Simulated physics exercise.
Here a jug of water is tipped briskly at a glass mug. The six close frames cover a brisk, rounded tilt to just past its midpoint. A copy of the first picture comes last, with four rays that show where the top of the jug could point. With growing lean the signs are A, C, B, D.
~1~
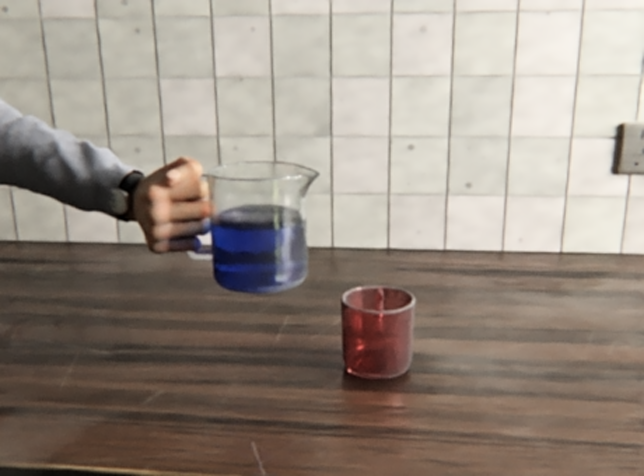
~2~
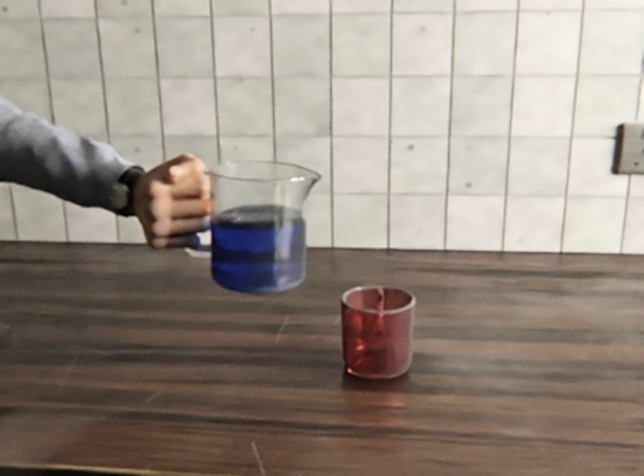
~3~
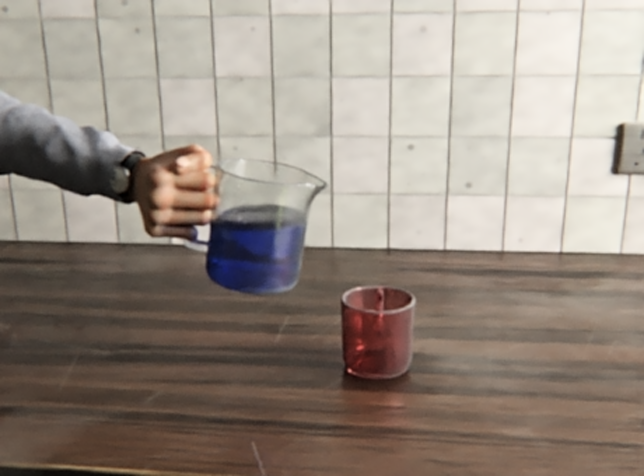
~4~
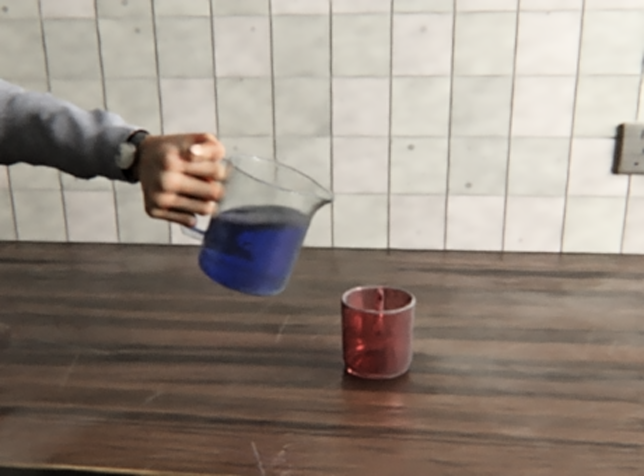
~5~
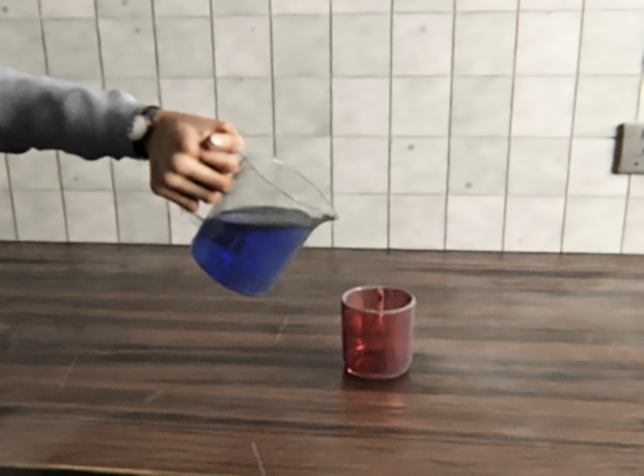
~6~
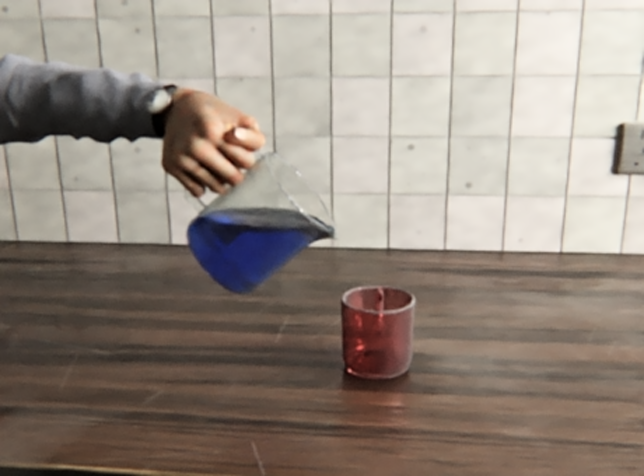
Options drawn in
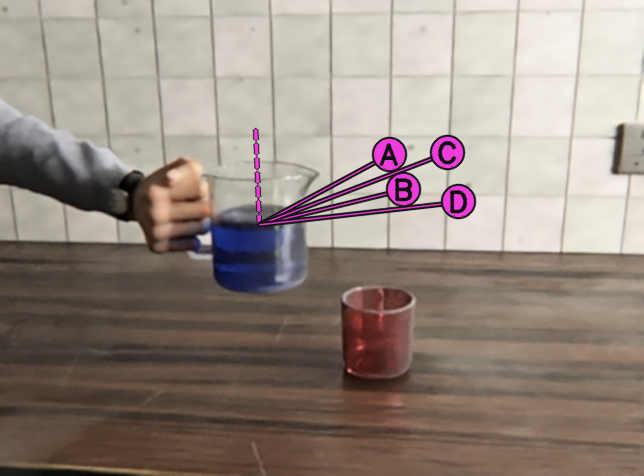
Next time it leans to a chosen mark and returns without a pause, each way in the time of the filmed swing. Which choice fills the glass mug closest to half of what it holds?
The best mark is A.
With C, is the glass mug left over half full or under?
Over half.
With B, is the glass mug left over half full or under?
Over.
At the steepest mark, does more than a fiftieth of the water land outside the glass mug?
Yes.
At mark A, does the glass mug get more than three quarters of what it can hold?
No, it does not.
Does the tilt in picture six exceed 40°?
Yes.
In magenta, A at (375, 162); B at (387, 193); C at (431, 158); D at (442, 204).
If A is chosen, the glass mug ends with about 48 % of what it can hold.
If B is chosen, the glass mug is filled to the brim; 3 % of the water is spilt.
If C is chosen, the glass mug ends with about 75 % of what it can hold.
If D is chosen, the glass mug is filled to the brim; 15 % of the water is spilt.
